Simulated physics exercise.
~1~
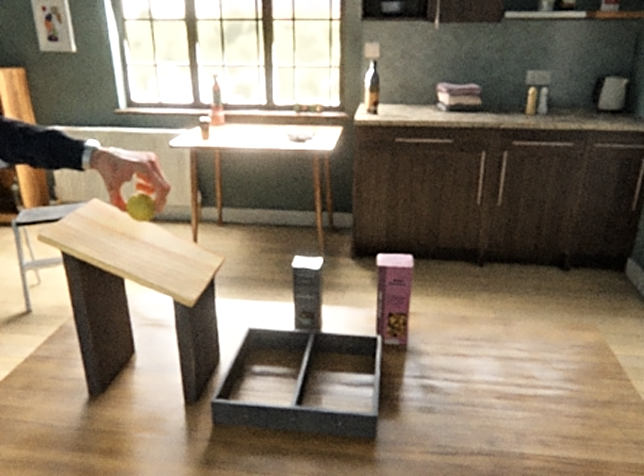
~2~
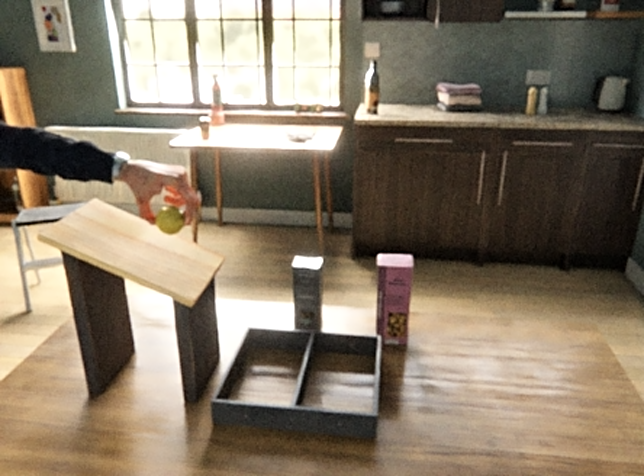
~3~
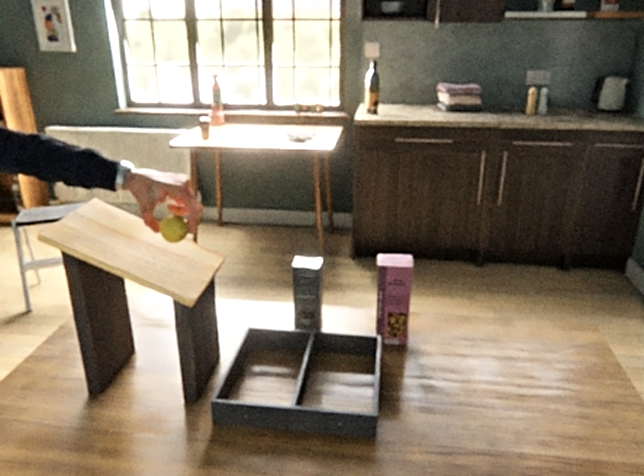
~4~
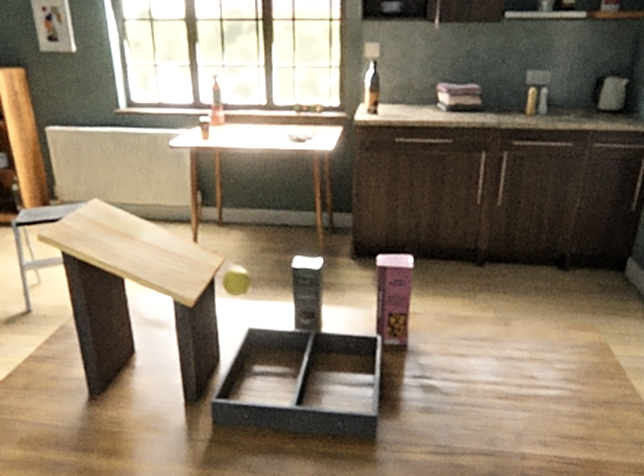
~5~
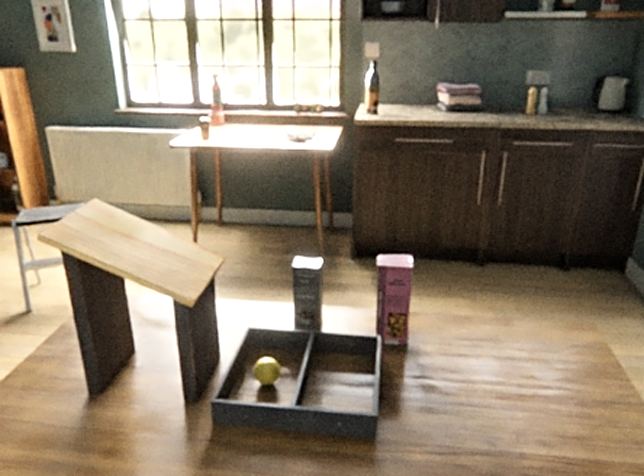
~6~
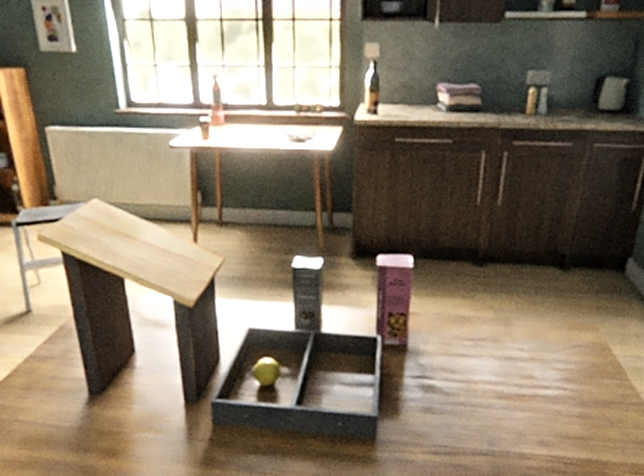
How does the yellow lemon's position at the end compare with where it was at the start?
At the start it is held in a hand above the slanted board, and at the end it rests lower and to the right, in the tray bay next to the board.
